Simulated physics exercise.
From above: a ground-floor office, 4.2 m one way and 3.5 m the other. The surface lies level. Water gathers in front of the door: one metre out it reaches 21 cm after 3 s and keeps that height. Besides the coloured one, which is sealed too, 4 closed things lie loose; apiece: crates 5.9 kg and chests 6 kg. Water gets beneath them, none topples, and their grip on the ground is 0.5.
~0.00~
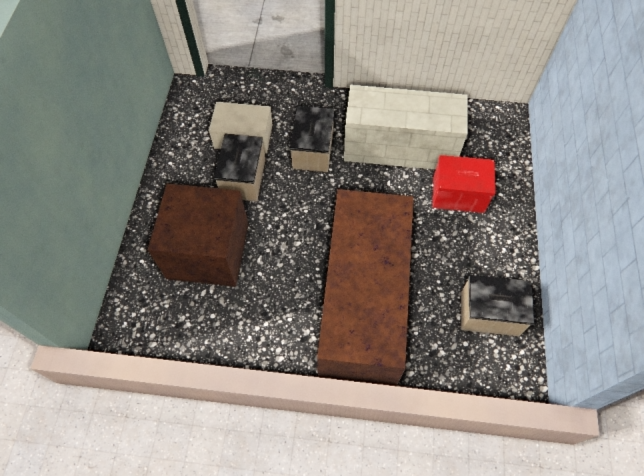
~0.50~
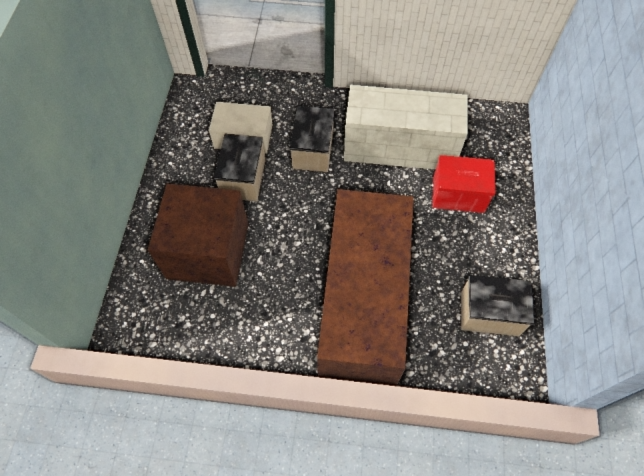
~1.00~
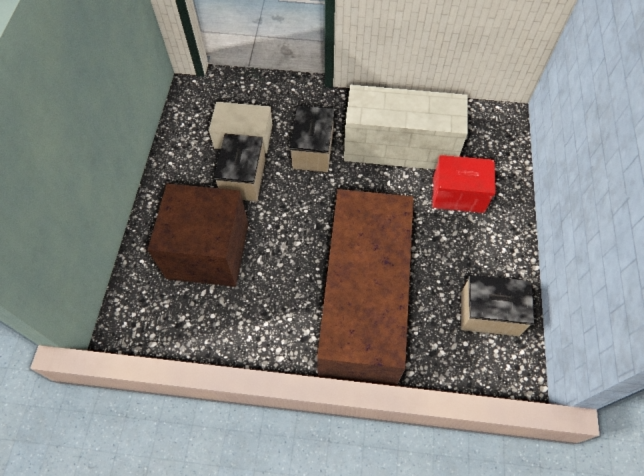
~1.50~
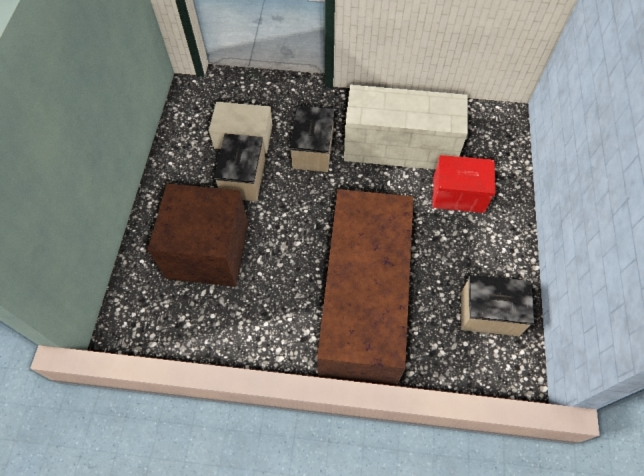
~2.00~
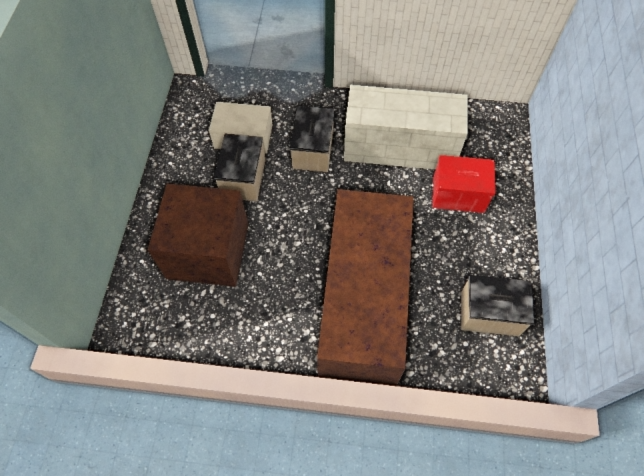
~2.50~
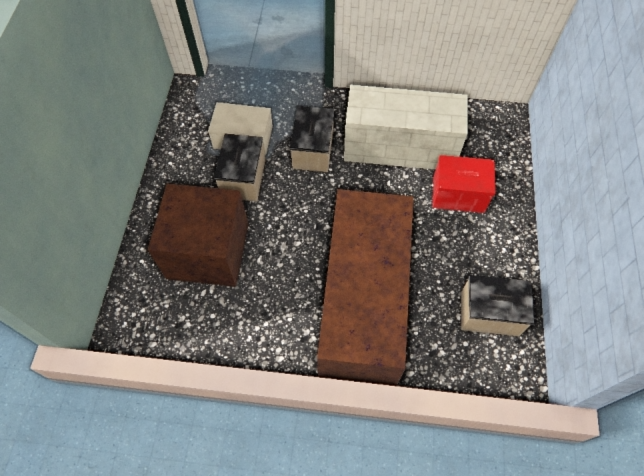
A long rust-brown block lies in the middle of a dark speckled floor, seen from a fixed point high above a walled office with a doorway at the back. A squarer brown block sits left, a pale one stands at the back, a red chest rests right, and small dark-topped boxes lie around. Bluish water spreads over the paving outside, then creeps in through the doorway, while every object stays still.
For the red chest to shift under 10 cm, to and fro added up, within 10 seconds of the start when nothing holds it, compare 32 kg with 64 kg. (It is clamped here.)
For it, the smaller load will do.
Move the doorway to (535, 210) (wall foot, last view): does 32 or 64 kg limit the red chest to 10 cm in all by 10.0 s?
Then only the higher weight holds it.
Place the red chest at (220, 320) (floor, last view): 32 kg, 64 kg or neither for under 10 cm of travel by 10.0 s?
Only the larger holds.
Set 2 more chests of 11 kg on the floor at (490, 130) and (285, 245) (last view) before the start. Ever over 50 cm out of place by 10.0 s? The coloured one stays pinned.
In that order: Under, more.
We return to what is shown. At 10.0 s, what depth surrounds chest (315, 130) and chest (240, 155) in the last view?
Roughly 13 and 17 cm.
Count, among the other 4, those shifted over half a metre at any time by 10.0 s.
I count 4.
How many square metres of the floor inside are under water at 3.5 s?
Roughly 4.0 m2.
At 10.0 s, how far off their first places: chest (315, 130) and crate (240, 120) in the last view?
In turn: 100 cm, 150 cm.
After 3.5 s the red chest would be 0 cm from its start with 32 kg and 0 cm from its start with 64 kg; 0 cm of water round it then.
After 4.5 s the red chest would be 0 cm from its start with 32 kg and 0 cm from its start with 64 kg; 0 cm of water round it then.
After 7.0 s the red chest would be 0 cm from its start with 32 kg and 0 cm from its start with 64 kg; 3 cm of water round it then.
After 10.0 s the red chest would be 1 cm from its start with 32 kg and 0 cm from its start with 64 kg; 7 cm of water round it then.
